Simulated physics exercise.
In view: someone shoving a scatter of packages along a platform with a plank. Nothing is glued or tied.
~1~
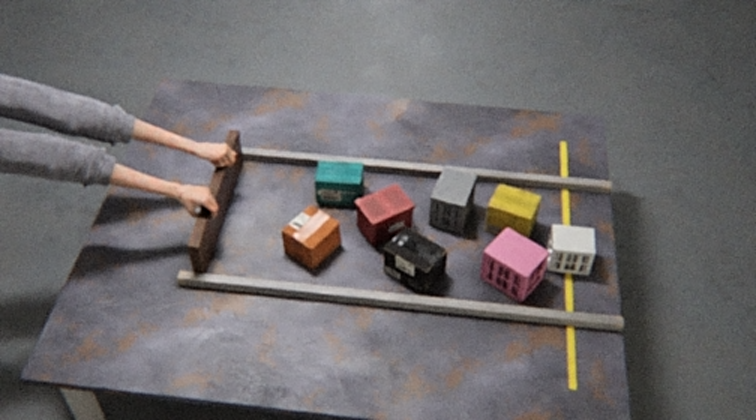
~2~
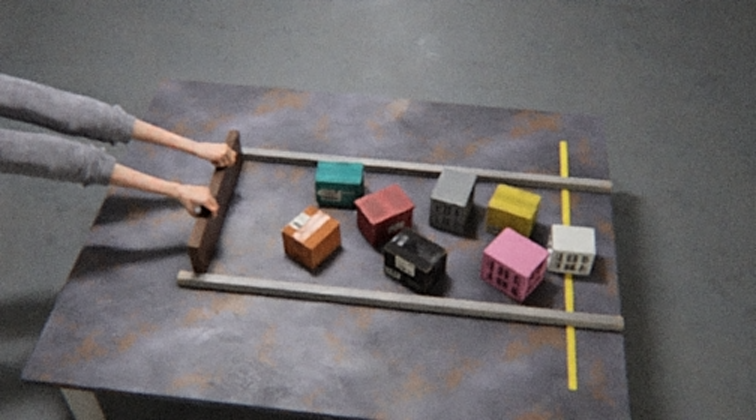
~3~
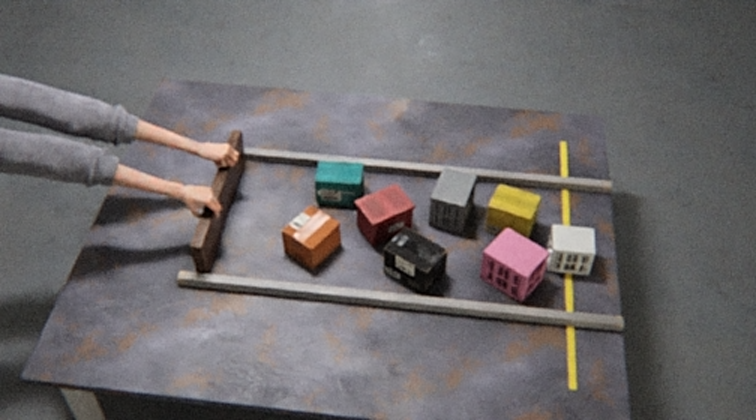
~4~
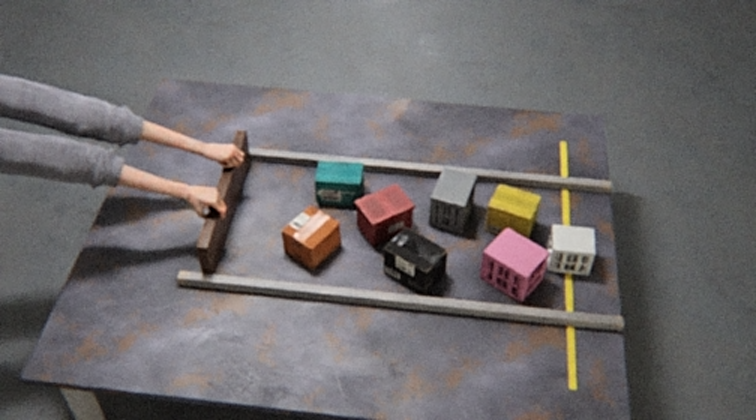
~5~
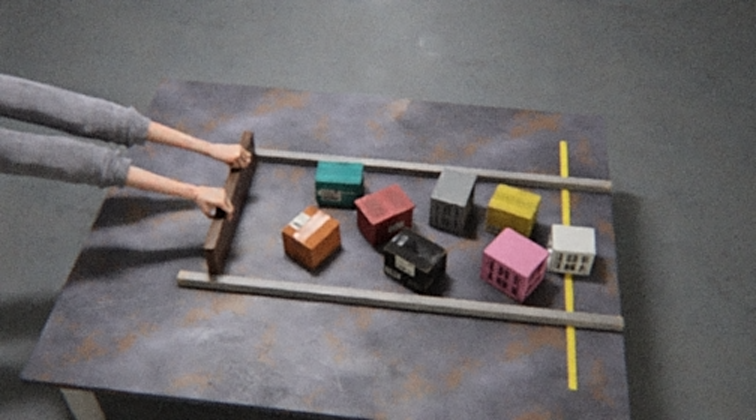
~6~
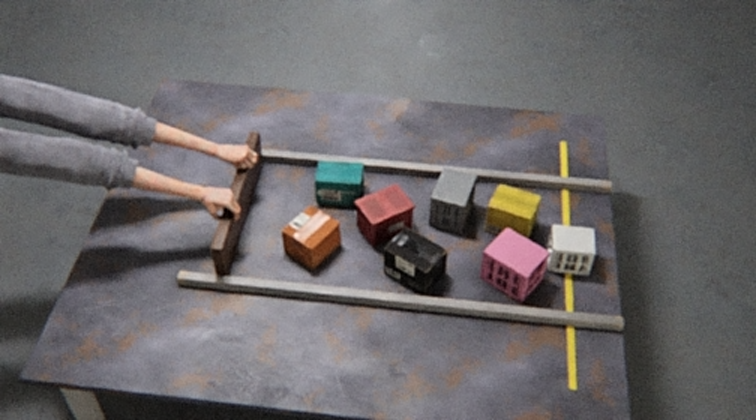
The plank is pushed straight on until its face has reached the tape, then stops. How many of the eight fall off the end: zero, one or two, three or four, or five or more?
The number that fall off is five or more.
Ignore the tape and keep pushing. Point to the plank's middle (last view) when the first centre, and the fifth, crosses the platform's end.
About (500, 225), then (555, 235).
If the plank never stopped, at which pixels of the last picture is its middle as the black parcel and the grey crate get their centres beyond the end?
At (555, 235) for the black parcel; at (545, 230) for the grey crate.
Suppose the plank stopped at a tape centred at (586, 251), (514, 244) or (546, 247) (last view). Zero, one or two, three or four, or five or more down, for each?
In that order: More than four; either one or two; 3 or 4.
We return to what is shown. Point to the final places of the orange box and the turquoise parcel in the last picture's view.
About (591, 259), and the other about (591, 201).
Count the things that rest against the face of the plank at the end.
That makes 2.
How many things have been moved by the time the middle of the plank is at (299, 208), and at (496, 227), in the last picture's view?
At the one place 1, at the other 8.
Early on, none off yet; white crate at rest near (571, 250); pink crate at rest near (514, 265); yellow box travelled a little near (522, 212).
Finally, the number that fall off is five or more; lost, red tote, black parcel, grey crate, yellow box, pink crate and white crate.
